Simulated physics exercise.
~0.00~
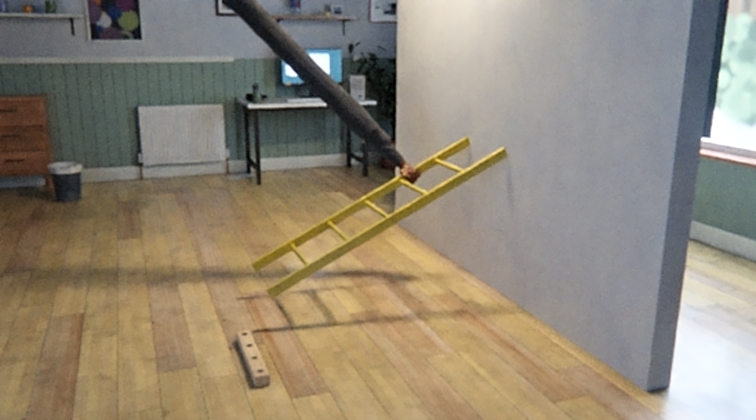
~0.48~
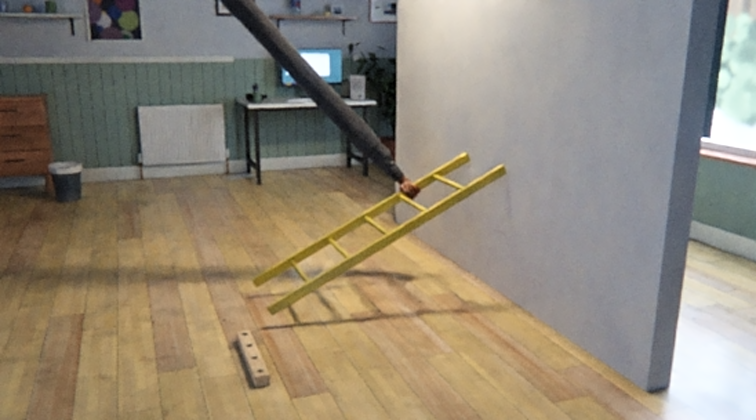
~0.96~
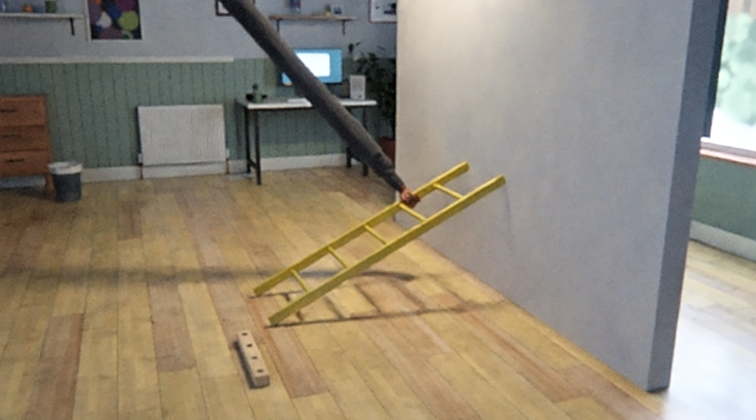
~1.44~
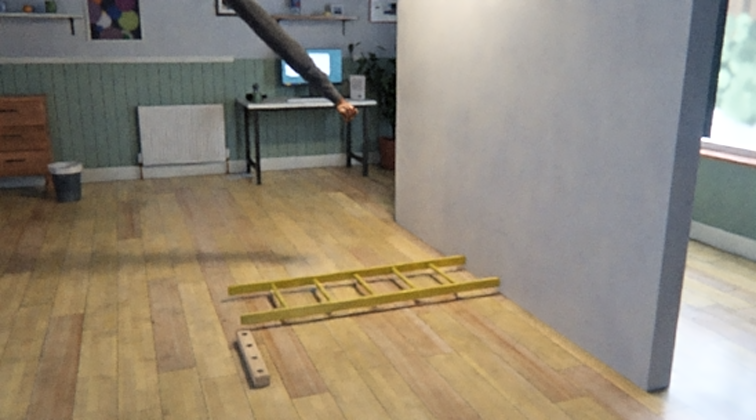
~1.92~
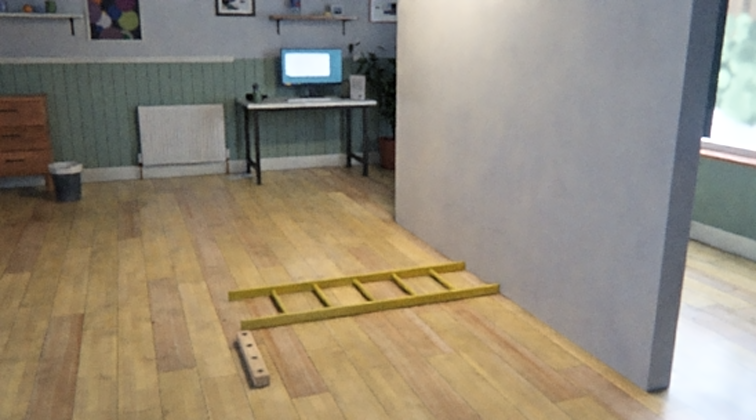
In a room with a wooden plank floor, seen by a still camera from slightly above, a dark-sleeved arm reaches in from the top left and holds a yellow, ladder-like gate at a slant. Its upper end is near a grey wall on the right, and a short wooden batten lies on the floor in front of its lower end. A desk with a lit monitor stands behind. The hand lowers the gate slightly, then lets go and draws back. The gate slips down and ends flat on the floor behind the batten, which stays put, and the arm is gone.
